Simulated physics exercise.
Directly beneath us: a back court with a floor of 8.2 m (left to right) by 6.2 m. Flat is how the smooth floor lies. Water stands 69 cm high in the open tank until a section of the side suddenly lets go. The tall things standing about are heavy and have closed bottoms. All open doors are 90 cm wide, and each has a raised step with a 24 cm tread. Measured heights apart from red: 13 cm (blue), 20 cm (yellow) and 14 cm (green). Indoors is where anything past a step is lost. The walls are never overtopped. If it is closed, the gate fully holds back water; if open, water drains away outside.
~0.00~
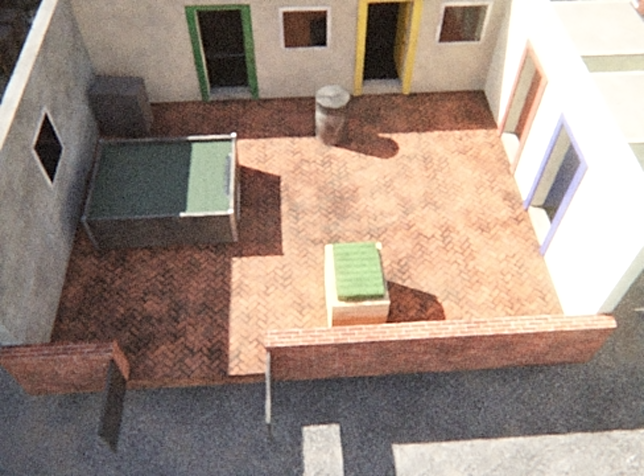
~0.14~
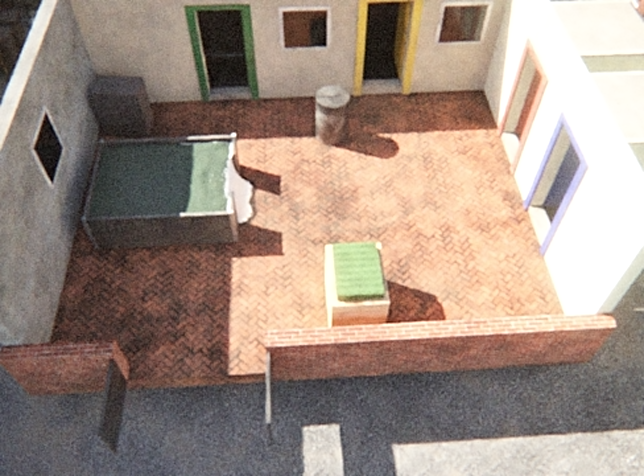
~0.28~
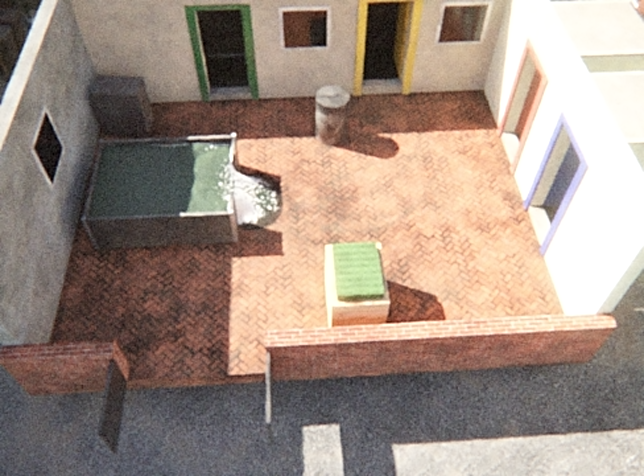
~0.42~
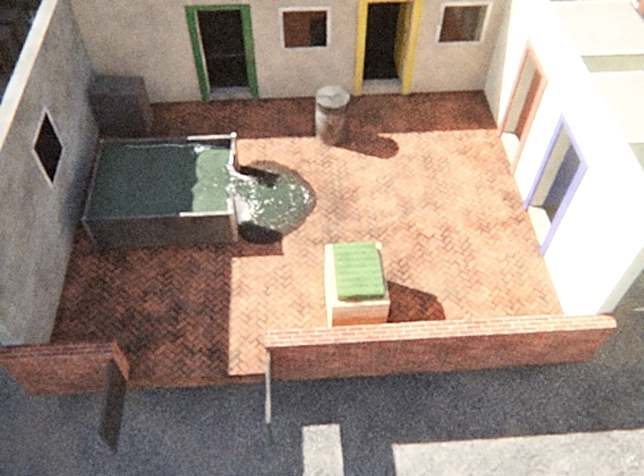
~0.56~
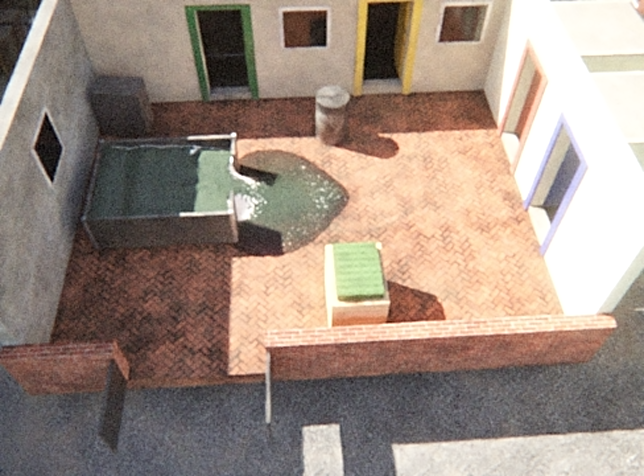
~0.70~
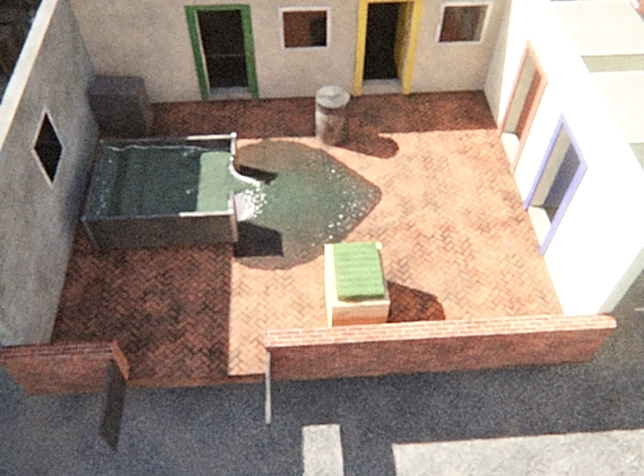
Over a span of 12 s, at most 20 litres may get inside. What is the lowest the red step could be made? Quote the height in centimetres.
Around 14.5 cm high.
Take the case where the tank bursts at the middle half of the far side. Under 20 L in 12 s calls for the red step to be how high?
Estimate: Near 7.0 cm.
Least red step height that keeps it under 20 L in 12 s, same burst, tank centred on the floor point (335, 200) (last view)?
About 22 centimetres.
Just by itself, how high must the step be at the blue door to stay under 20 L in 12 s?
Roughly 13.0 cm at the blue door.
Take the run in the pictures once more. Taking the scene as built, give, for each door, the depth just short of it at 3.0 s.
At the red door the depth is 21 cm, at blue 19 cm, at yellow 2 cm and at green 1 cm.
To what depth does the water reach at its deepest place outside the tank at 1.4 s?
It gets to close to 34 centimetres there.
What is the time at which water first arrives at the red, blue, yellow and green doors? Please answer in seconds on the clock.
Red at 1.8 seconds, blue at 1.8 seconds, yellow at 2.6 seconds, green at 3.0 seconds.
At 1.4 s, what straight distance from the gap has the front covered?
Around 4.8 m from the gap.
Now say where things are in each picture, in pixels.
In the first picture, still water, 69 cm deep, in the open tank at (164, 178); the red door at (520, 114) is dry.
In the second picture, water pours out at (234, 193) and has run 0.3 m, to (252, 213); about 7 cm deep outside, 69 cm at the back.
In the third picture, the gap is at (234, 194), the front 0.8 m out at (278, 206); the back of the open tank holds 69 cm.
In the fourth picture, the gap is at (234, 194), the front 1.4 m out at (311, 205); the back of the open tank holds 69 cm.
In the fifth picture, the front is at (343, 201), 2.0 m from the gap at (234, 193); 3.4 m2 of floor is wet, 69 cm left at the back.
In the sixth picture, the front is at (377, 195), 2.7 m from the gap at (234, 193); 5.1 m2 of floor is wet, 65 cm left at the back; 2.9 m in a straight line remain to the red door at (520, 114).
After 1.4 s water covers 30 % of the floor, deepest (34 cm) near (249, 200); it has not reached the red door.
After 3.0 s water covers 55 % of the floor, deepest (26 cm) near (570, 340); 21 cm at the red door, 3 litres in over its 14 cm step.
After 12.0 s water covers 95 % of the floor, deepest (10 cm) near (456, 347); 8 cm at the red door, 21 litres in over its 14 cm step.
At the red door as built, the water arrived by 1.9 s and peaked near 21 cm at 3.0 s.
Run again over the same 12 s with other heights there, 47 litres in over 11.5 cm, 3 litres over 18.5 cm. The limit of 20 litres is kept from about 14.5 cm up.
